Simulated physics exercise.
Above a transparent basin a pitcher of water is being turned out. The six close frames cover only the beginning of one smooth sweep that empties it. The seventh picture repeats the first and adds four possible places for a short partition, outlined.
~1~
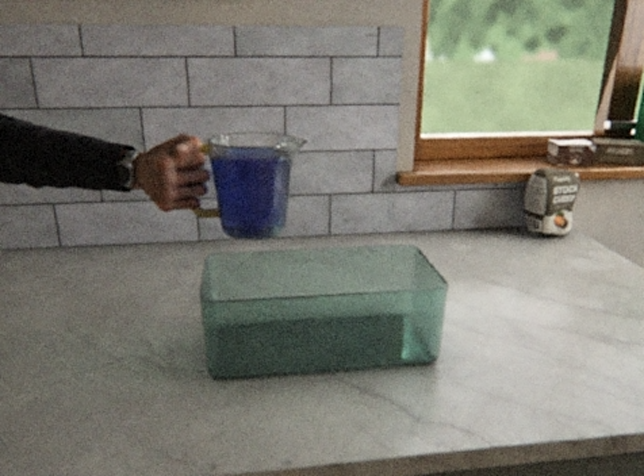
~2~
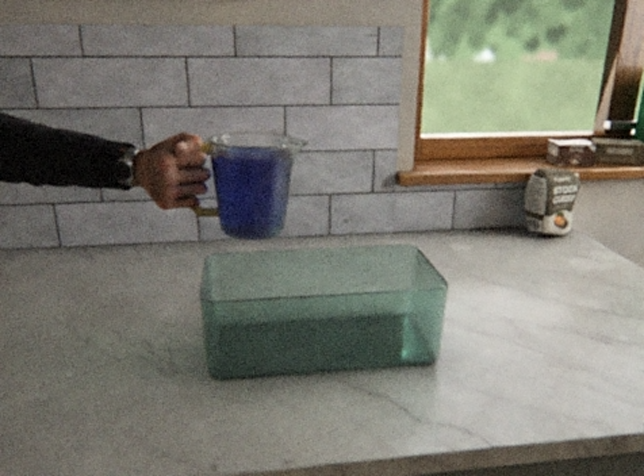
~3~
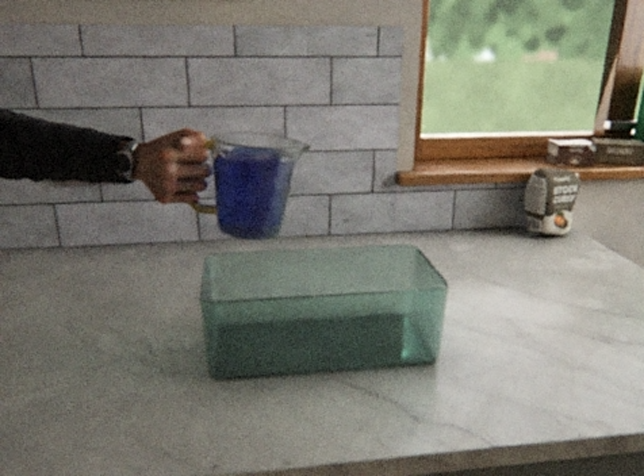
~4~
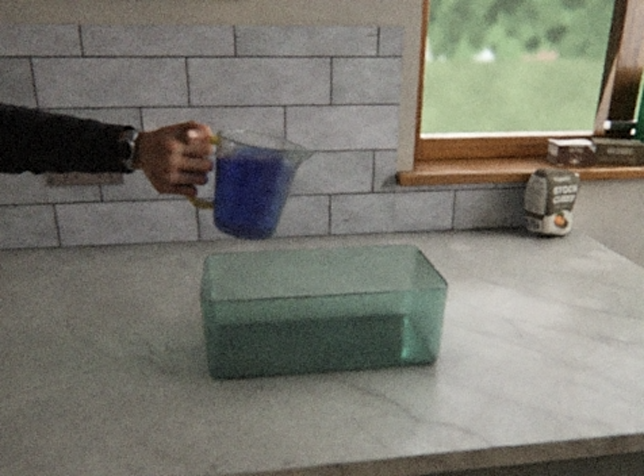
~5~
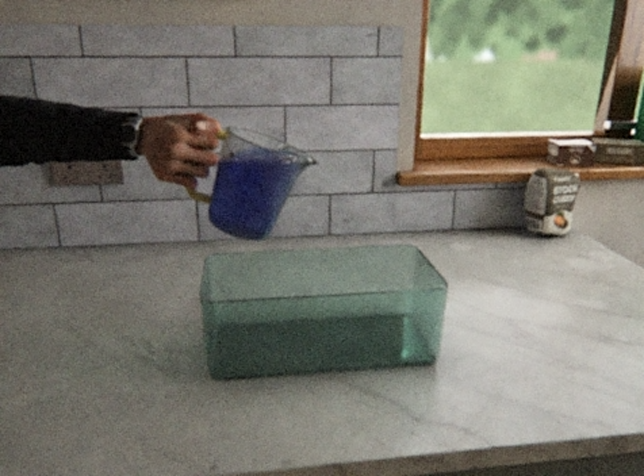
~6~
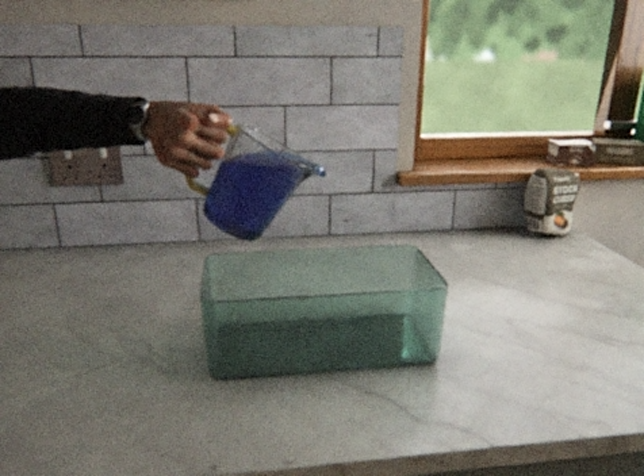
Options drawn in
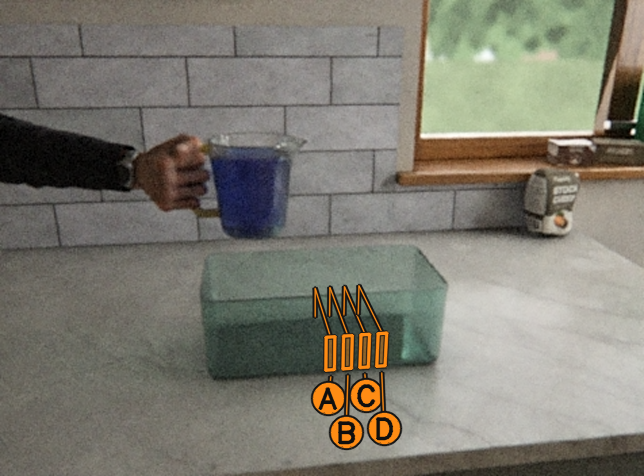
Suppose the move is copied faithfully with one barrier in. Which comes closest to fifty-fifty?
C works best here.
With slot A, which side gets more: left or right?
The right side.
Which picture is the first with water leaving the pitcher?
Picture 6.
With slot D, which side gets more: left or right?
The left one.
In orange, A at (330, 376); B at (347, 375); C at (364, 373); D at (381, 372).
With A, about 3 % ends left of the wall and 96 % right of it.
With B, about 18 % ends left of the wall and 81 % right of it.
With C, about 55 % ends left of the wall and 44 % right of it.
With D, about 88 % ends left of the wall and 10 % right of it.
